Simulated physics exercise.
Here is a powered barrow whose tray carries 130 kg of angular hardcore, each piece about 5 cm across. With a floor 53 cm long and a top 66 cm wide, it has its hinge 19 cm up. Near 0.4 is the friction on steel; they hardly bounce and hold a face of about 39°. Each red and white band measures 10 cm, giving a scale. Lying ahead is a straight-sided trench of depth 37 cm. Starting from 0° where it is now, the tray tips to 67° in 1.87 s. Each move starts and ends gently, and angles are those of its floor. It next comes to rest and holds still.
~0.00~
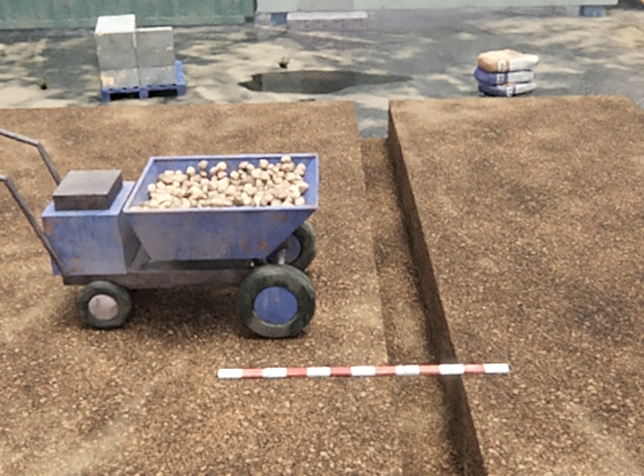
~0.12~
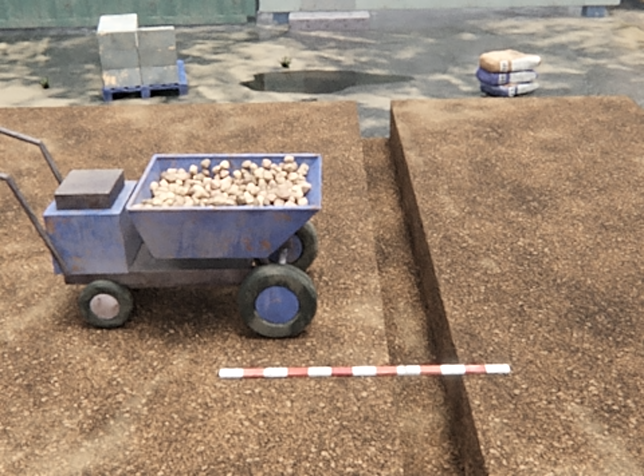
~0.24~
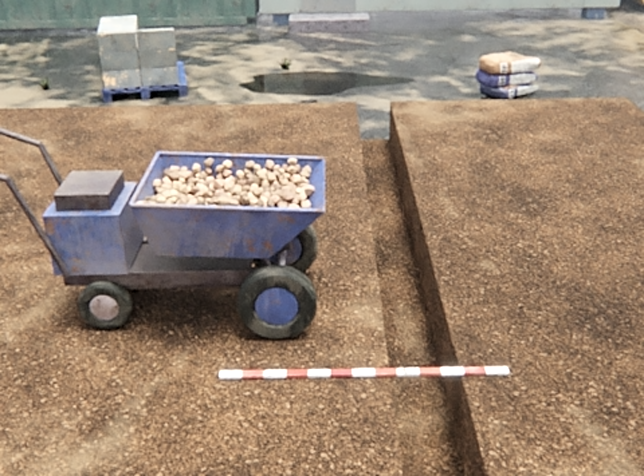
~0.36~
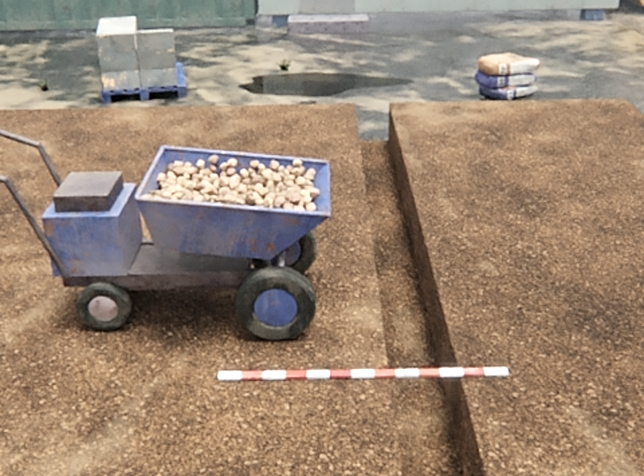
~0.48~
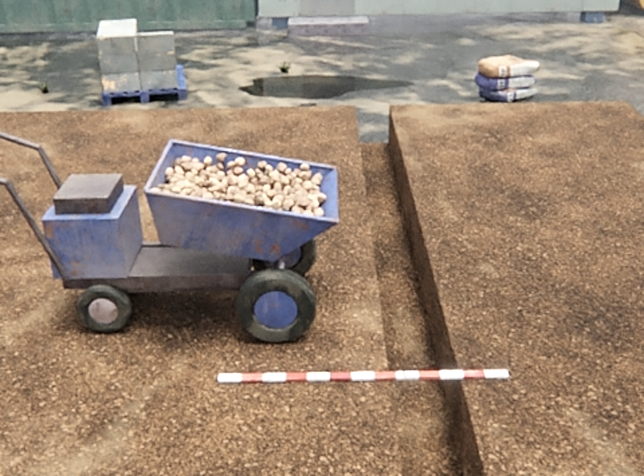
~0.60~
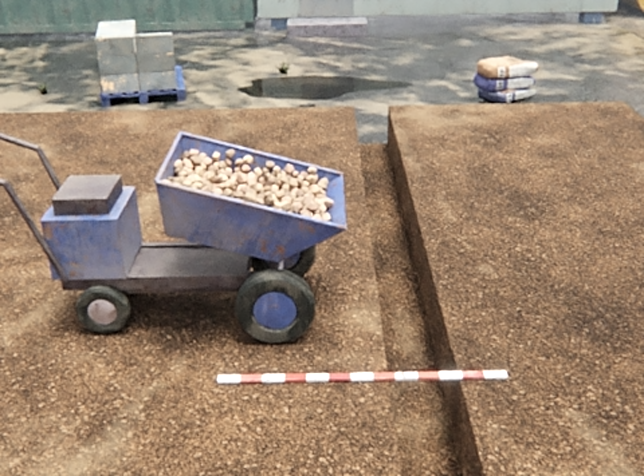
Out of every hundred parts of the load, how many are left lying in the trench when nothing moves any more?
Around 91 in every hundred.
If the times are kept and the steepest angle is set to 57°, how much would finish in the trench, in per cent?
Roughly 35 per cent would end in the trench.
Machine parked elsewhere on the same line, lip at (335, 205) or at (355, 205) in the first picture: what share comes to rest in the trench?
The first start gives about 75 per cent, the second about 60.
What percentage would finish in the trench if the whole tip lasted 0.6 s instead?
I'd put it at some 75 in a hundred.
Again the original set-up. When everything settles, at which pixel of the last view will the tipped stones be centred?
Roughly at (410, 348).
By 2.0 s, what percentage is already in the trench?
By that point it's something like 25 in a hundred.
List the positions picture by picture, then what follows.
In the first frame, the tray is at 0°, its lip at (317, 208); the top of the load is at (255, 170).
In the second frame, the tray is at 1°, its lip at (320, 208); the top of the load is at (249, 171); the stones move at 0.1 m/s on average.
The third frame shows lip at (324, 211), floor tilted 3°, highest stones at (241, 172); the stones move at 0.2 m/s on average.
The fourth frame shows lip at (330, 215), floor tilted 6°, highest stones at (188, 175); the stones move at 0.3 m/s on average.
The fifth frame shows lip at (338, 222), floor tilted 11°, highest stones at (188, 169); the stones move at 0.3 m/s on average.
The sixth frame shows lip at (346, 229), floor tilted 16°, highest stones at (188, 165); the stones move at 0.4 m/s on average.
After 1.4 s the floor is at 56°; 100 % in the tray; the foremost stones are at (378, 252).
After 2.0 s the floor is at 67°; 74 % in the tray, 26 % in the trench; the foremost stones are at (437, 329).
After 2.3 s the floor is at 67°; 44 % in the tray, 55 % in the trench, 2 % past the trench; the foremost stones are at (476, 299).
After 4.3 s the floor is at 67°; 7 % in the tray, 91 % in the trench, 2 % past the trench; the foremost stones are at (483, 295).
